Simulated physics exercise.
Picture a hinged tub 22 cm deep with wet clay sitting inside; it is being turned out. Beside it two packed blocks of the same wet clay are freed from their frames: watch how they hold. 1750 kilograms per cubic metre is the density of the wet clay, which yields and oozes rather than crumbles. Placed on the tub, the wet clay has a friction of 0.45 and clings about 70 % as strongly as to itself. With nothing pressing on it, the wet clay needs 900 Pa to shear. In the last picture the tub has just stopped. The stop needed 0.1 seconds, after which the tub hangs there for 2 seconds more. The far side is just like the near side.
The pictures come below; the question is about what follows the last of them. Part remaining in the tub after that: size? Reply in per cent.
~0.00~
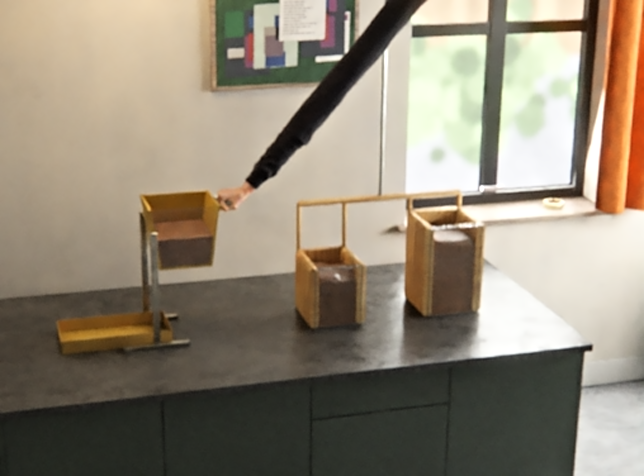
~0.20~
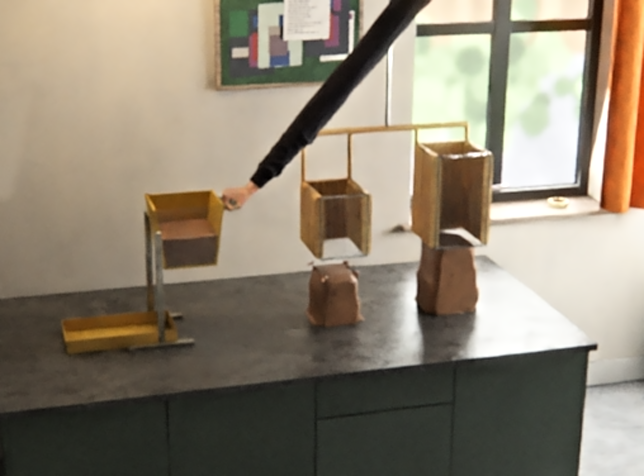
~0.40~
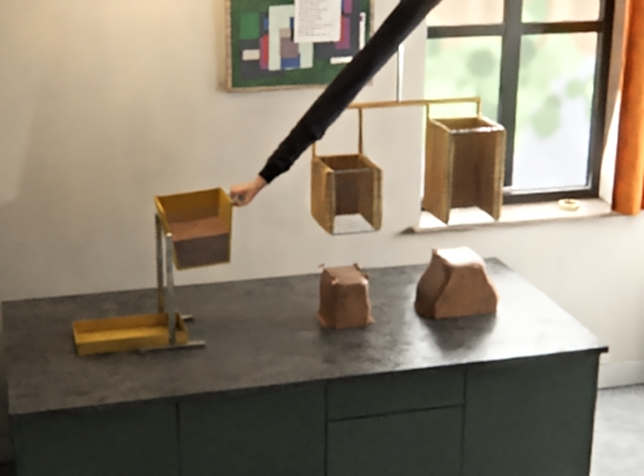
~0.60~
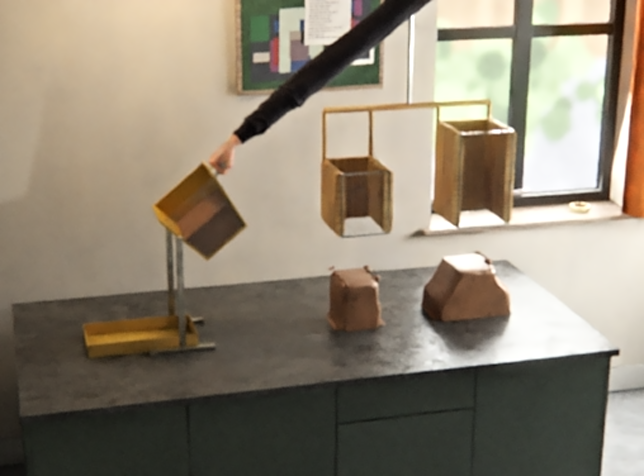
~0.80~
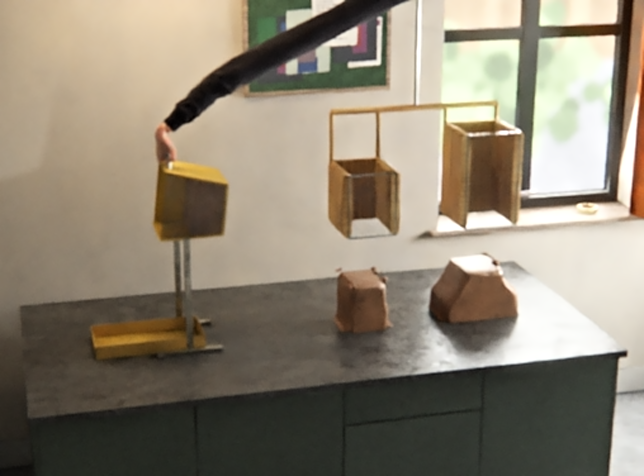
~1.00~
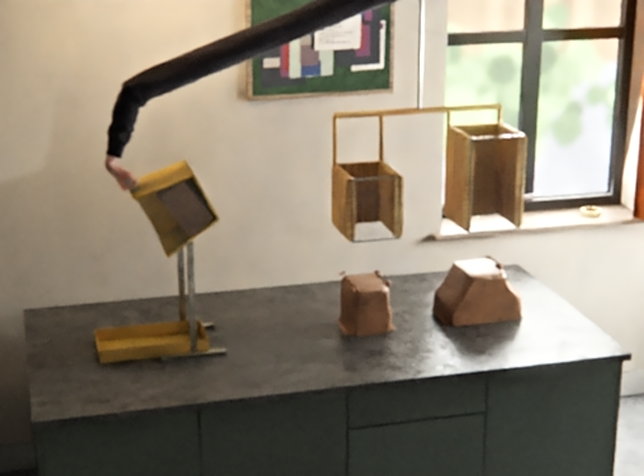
Close to 0 %.
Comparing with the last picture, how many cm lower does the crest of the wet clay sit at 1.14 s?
Around 11 cm below its level in the last picture.
After 1.14 s, the tub is at 116 degrees and holds 87 %.
After 1.31 s, the tub is at 116 degrees and holds 9 %.
After 1.48 s, the tub is at 116 degrees and holds 0 %.
After 1.65 s, the tub is at 116 degrees and holds 0 %.
After 3.00 s, the tub is at 116 degrees and holds 0 %.
